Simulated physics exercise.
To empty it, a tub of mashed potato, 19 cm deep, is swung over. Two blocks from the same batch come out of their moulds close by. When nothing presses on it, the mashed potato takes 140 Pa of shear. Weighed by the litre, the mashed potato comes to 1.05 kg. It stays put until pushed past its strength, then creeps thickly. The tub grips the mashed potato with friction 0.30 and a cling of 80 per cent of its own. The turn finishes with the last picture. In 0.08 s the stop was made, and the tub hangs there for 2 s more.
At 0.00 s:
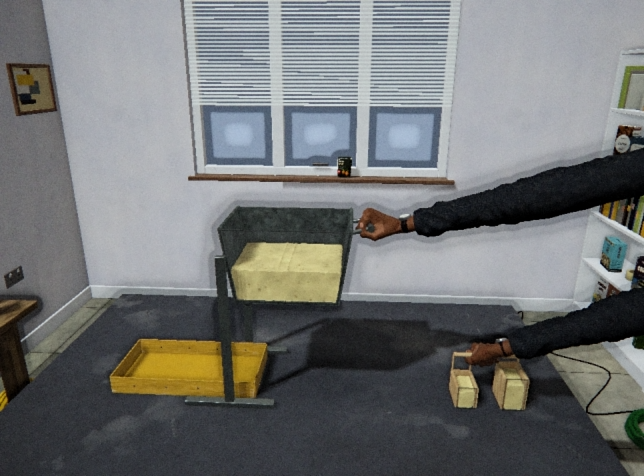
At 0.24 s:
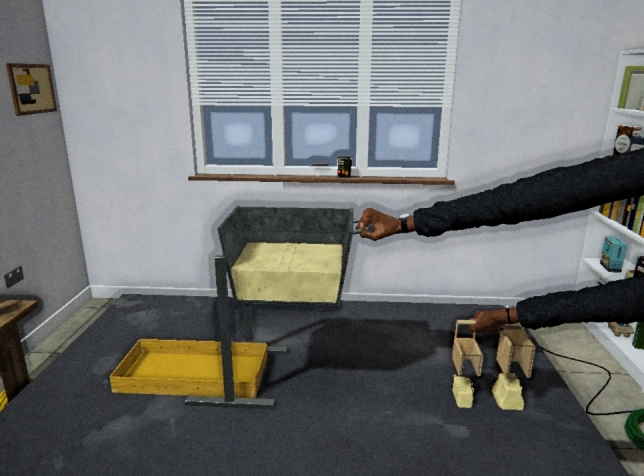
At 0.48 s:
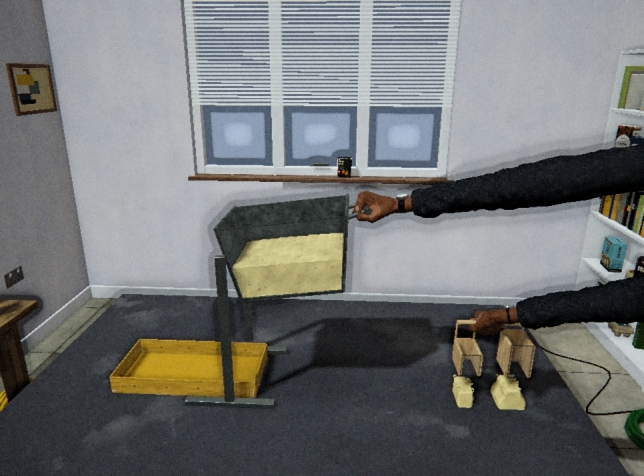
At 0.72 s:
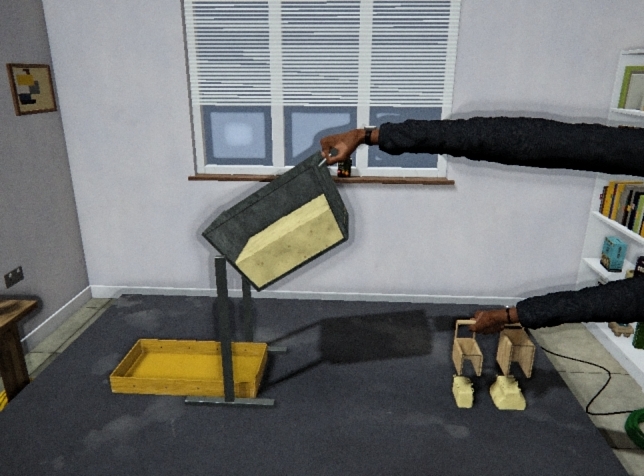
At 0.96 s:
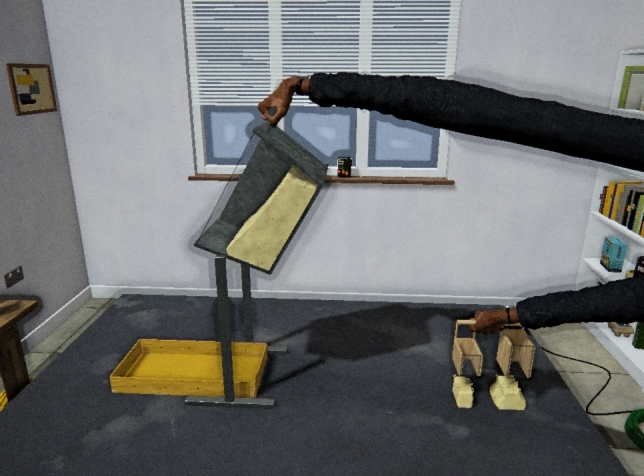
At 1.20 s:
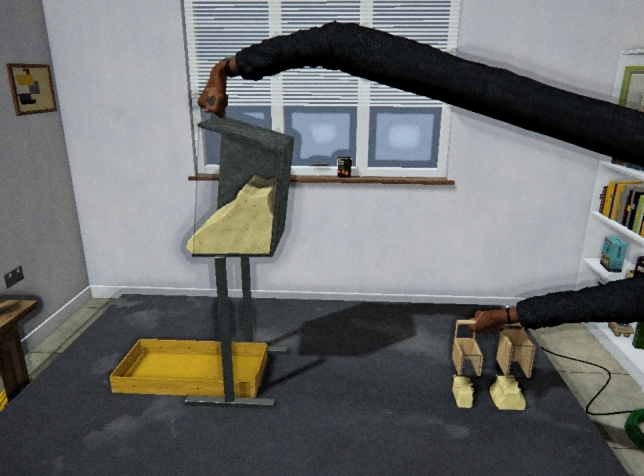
In a room with a window, two small pale blocks slumped once their moulds were lifted, then a hand swung a grey tub up and leftward onto its side as the pale mash inside shifted.
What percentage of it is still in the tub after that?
About 52 %.
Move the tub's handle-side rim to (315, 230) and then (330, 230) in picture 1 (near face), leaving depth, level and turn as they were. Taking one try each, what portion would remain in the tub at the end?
Some 75 % and some 60 %, in that order.
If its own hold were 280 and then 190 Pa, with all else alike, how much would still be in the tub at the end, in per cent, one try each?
75 %, then 60 %.
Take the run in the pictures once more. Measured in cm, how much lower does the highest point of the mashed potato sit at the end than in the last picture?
9 cm or so.
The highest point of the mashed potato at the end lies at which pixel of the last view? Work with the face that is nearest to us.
Close to pixel (229, 229).
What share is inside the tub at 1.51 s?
About 60 %.
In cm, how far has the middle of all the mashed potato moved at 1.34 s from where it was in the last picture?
Close to 5 centimetres.
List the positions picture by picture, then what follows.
The first frame shows handle-side rim at (349, 232), tilt 0 degrees; highest point of the mashed potato at (297, 270); test blocks 5.1 cm, 8.0 cm high (left to right).
The second frame shows handle-side rim at (349, 232), tilt 0 degrees; highest point of the mashed potato at (297, 270); test blocks 5.0 cm, 6.5 cm high (left to right).
The third frame shows handle-side rim at (344, 216), tilt 7 degrees; highest point of the mashed potato at (337, 259); test blocks 4.9 cm, 6.0 cm high (left to right).
The fourth frame shows handle-side rim at (311, 165), tilt 33 degrees; highest point of the mashed potato at (326, 210); test blocks 4.9 cm, 5.9 cm high (left to right).
The fifth frame shows handle-side rim at (253, 132), tilt 60 degrees; highest point of the mashed potato at (289, 177); test blocks 4.9 cm, 5.9 cm high (left to right).
The sixth frame shows handle-side rim at (199, 127), tilt 83 degrees; highest point of the mashed potato at (238, 193); test blocks 4.9 cm, 5.9 cm high (left to right).
By 1.34 s, the tub is at 83 degrees and holds 81 %.
By 1.51 s, the tub is at 83 degrees and holds 62 %.
By 1.68 s, the tub is at 83 degrees and holds 55 %.
By 1.85 s, the tub is at 83 degrees and holds 52 %.
By 3.20 s, at the end, the tub is at 83 degrees and holds 52 %.
